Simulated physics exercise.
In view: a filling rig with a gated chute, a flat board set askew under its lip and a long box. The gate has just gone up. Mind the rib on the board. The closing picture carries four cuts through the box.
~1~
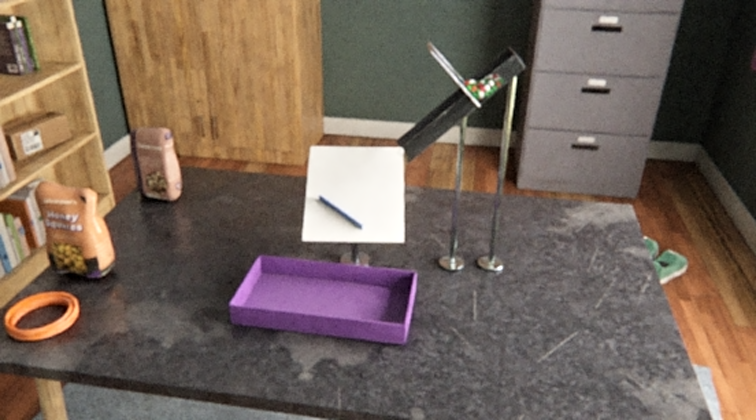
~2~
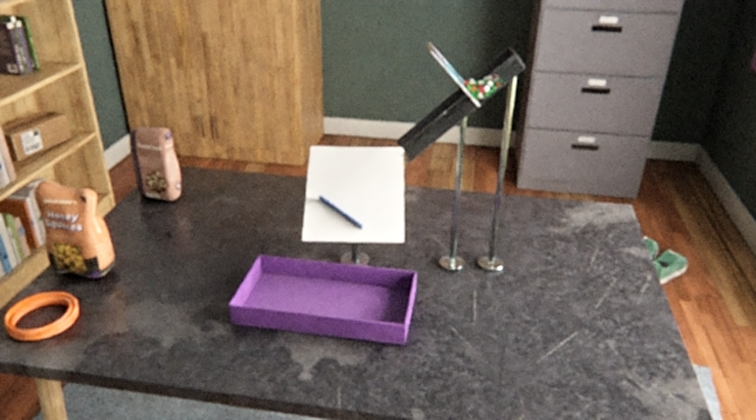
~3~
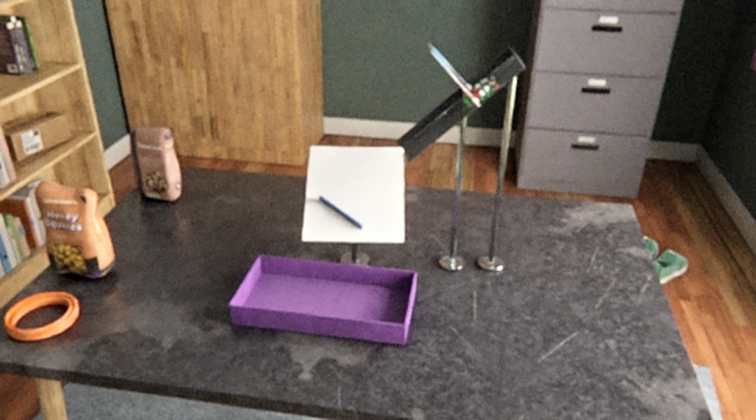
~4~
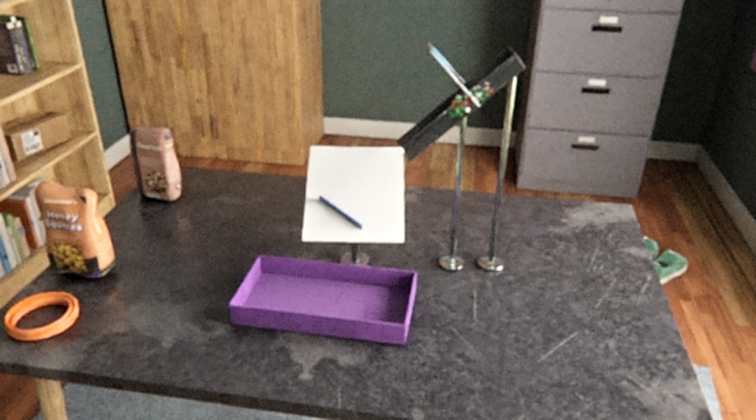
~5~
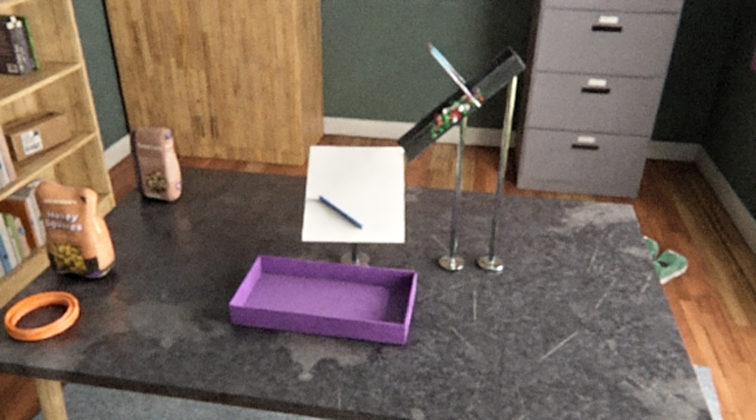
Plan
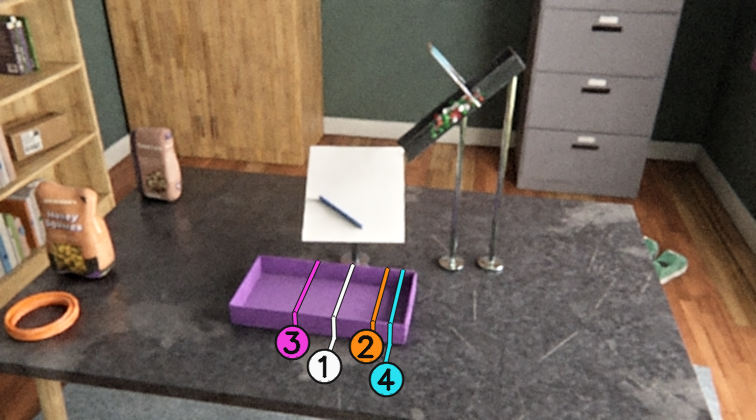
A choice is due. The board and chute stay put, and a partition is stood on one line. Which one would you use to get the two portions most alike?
Use line 2.
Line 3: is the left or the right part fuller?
Right.
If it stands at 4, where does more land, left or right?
The left side.
On the marked copy, line 1 crosses the front rim at (333, 317); line 2 crosses the front rim at (373, 322); line 3 crosses the front rim at (294, 312); line 4 crosses the front rim at (390, 324).
If 1 is chosen, of what is caught, a small share on the left of the divider, the bulk on the right.
If 2 is chosen, of what is caught, close to a third on the left of the divider, close to two thirds on the right.
If 3 is chosen, of what is caught, a small share on the left of the divider, all but a few on the right.
If 4 is chosen, of what is caught, all but a few on the left of the divider, a small share on the right.
